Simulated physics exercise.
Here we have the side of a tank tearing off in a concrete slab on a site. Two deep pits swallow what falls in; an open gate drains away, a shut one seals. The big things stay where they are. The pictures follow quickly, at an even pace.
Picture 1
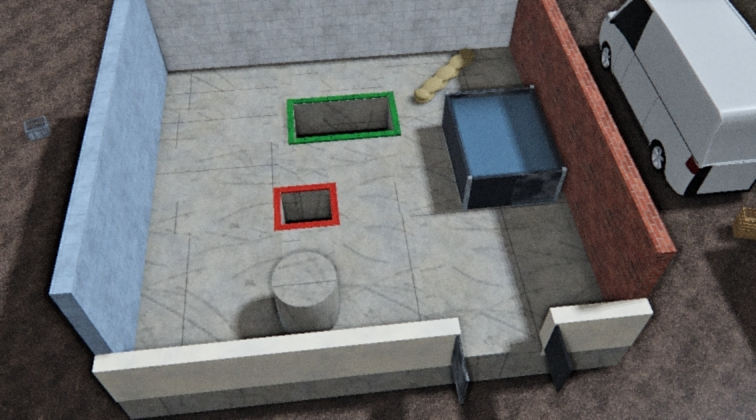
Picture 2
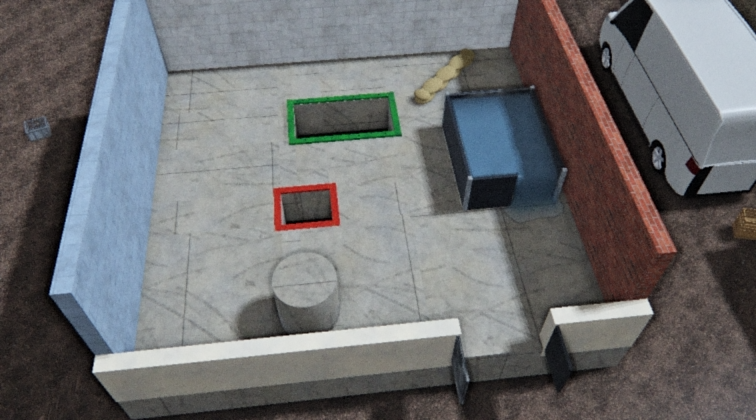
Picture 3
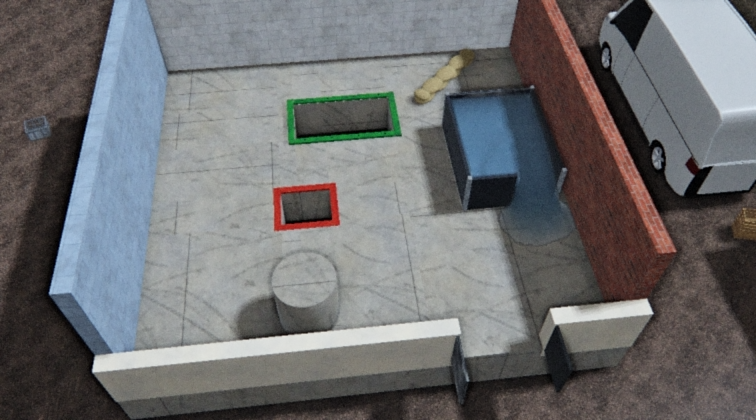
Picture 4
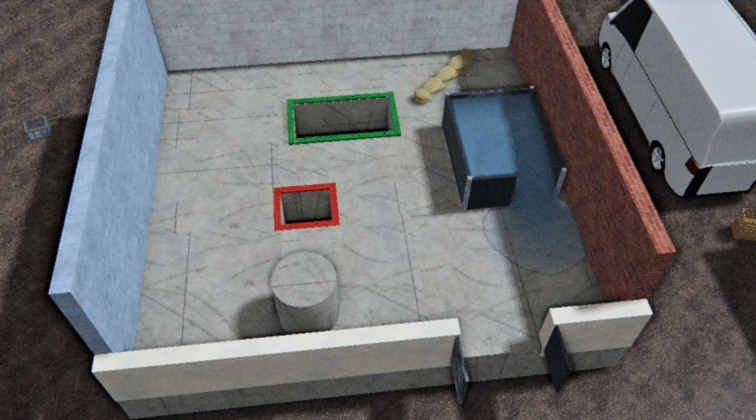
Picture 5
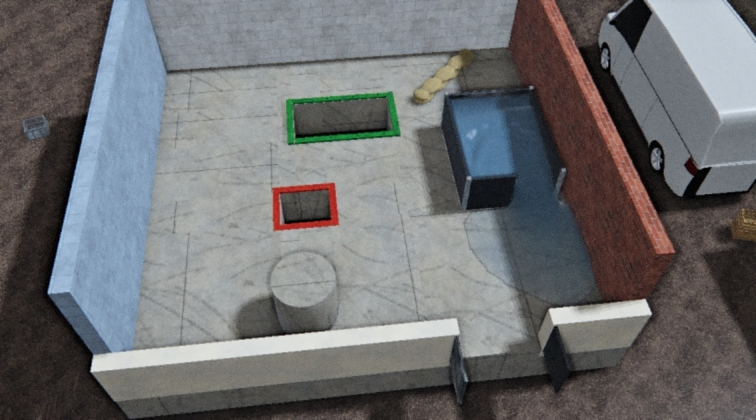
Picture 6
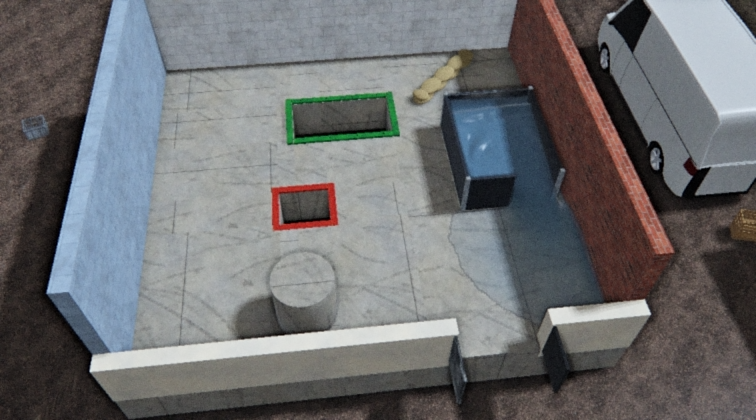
A blue water tank opens at its front, and water pours out across the concrete floor.
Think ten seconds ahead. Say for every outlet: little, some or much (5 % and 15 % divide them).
One by one: The gate takes over 15 %; the green pit takes under 5 %; the red pit takes from 5 to 15 %.
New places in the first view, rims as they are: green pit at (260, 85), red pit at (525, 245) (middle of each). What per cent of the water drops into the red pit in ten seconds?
In per cent: Red 45.
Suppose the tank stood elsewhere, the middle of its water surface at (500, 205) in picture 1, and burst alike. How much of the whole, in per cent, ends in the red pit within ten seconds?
Roughly, in per cent: Red 2.
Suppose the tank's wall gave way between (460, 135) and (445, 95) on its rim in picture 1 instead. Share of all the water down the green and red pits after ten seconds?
Per cent: Green 25, red 15.
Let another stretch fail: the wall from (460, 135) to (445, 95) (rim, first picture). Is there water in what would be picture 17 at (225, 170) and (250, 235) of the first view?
As listed: Covered, no water.
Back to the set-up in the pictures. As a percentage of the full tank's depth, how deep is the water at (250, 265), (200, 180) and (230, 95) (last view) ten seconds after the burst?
About 2, 4 and 2 per cent.
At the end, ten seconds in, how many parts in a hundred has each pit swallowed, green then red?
About 0 and 10 per cent.
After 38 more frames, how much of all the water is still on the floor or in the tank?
I make it 72 per cent.
A moment on, water covers 15 % of the floor; the gate 1 %, the green pit 0 %, the red pit 0 %.
Next, water covers 15 % of the floor; the gate 6 %, the green pit 0 %, the red pit 0 %.
Then, water covers 25 % of the floor; the gate 13 %, the green pit 0 %, the red pit 0 %.
Later, water covers 40 % of the floor; the gate 24 %, the green pit 0 %, the red pit 4 %.
In the end, water covers 70 % of the floor; the gate 32 %, the green pit 0 %, the red pit 9 %.
